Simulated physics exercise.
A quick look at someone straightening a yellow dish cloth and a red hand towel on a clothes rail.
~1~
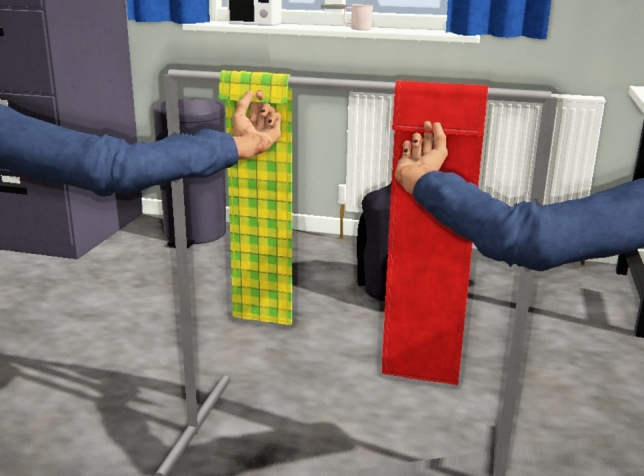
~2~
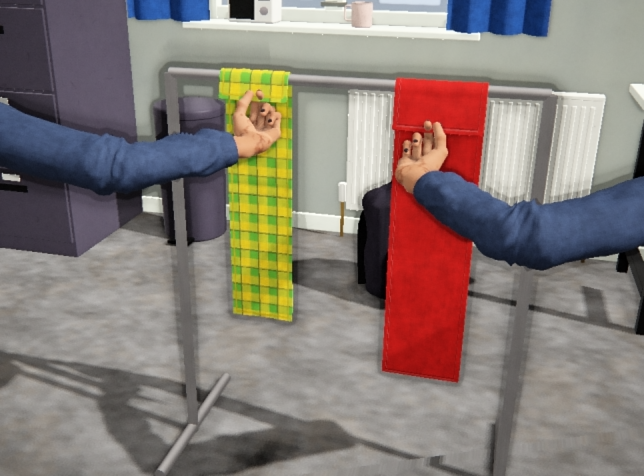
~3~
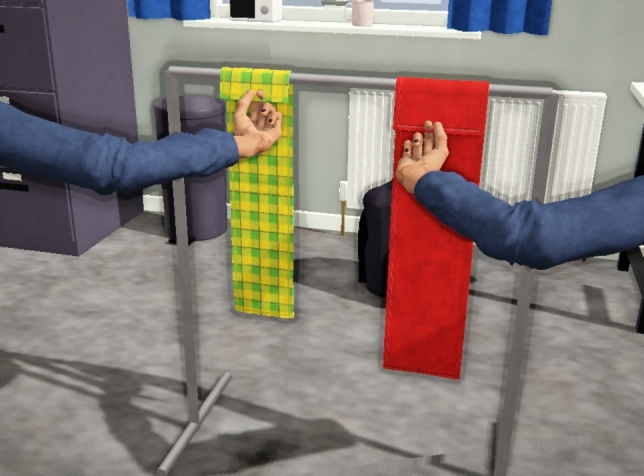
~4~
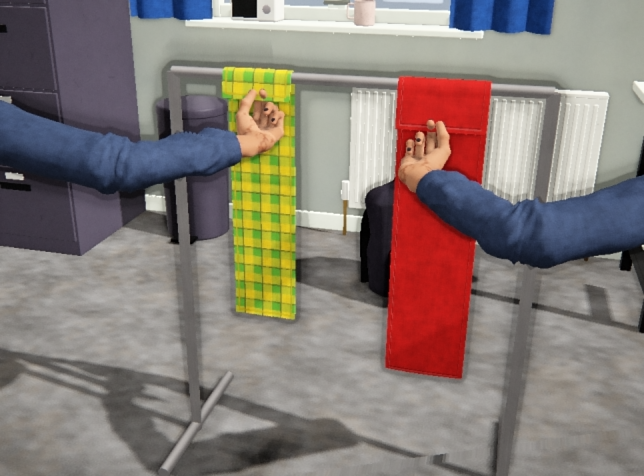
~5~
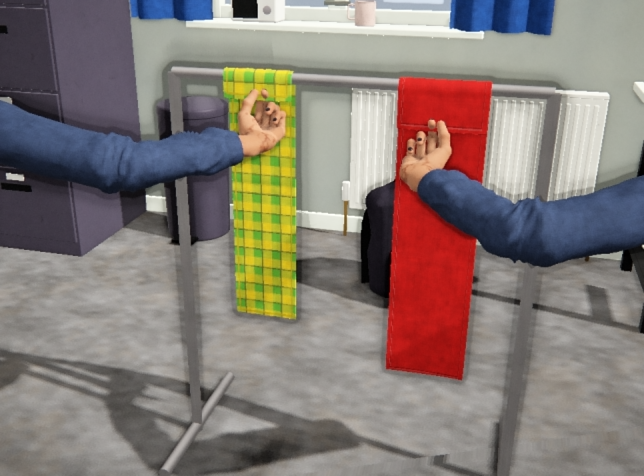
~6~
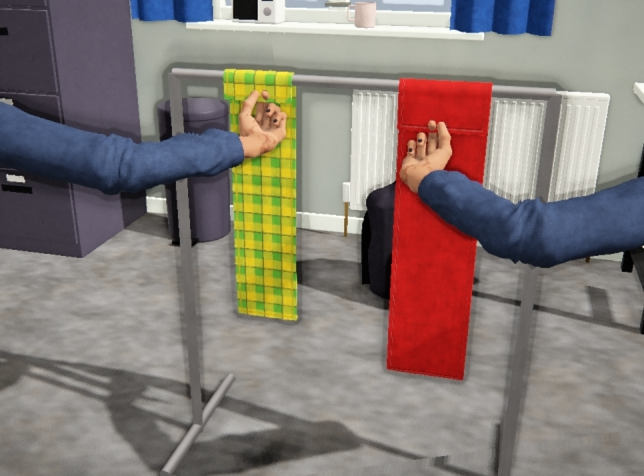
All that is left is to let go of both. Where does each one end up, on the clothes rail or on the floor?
Outcome: The yellow dish cloth is pulled off by its long side and the red hand towel slides off.
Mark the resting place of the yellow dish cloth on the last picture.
Near (272, 436).
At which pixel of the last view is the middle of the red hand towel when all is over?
Close to (421, 459).
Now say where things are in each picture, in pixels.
In the first picture, dish cloth front hem (269, 96), back hem (276, 318); hand towel front hem (415, 125), back hem (401, 372).
In the second picture, dish cloth front hem (269, 96); hand towel front hem (415, 125).
In the third picture, dish cloth front hem (270, 96); hand towel front hem (416, 125).
In the fourth picture, dish cloth front hem (272, 95); hand towel front hem (418, 124).
In the fifth picture, dish cloth front hem (274, 95); hand towel front hem (419, 124).
In the sixth picture, dish cloth front hem (274, 96), back hem (281, 314), front far shorter than the back; hand towel front hem (420, 125), back hem (406, 368), front far shorter than the back.
Then, 0.26 s after the last picture, dish cloth clear of the rail and dropping near (265, 237); hand towel running over the rail.
Then, 0.48 s after the last picture, dish cloth clear of the rail and dropping near (270, 399); hand towel clear of the rail and dropping near (423, 406).
Then, 0.68 s after the last picture, dish cloth in a heap on the floor near (272, 435); hand towel in a heap on the floor near (421, 458).
At rest, dish cloth in a heap on the floor near (272, 437); hand towel in a heap on the floor near (421, 459). The yellow dish cloth slides off and the red hand towel slips to the floor.
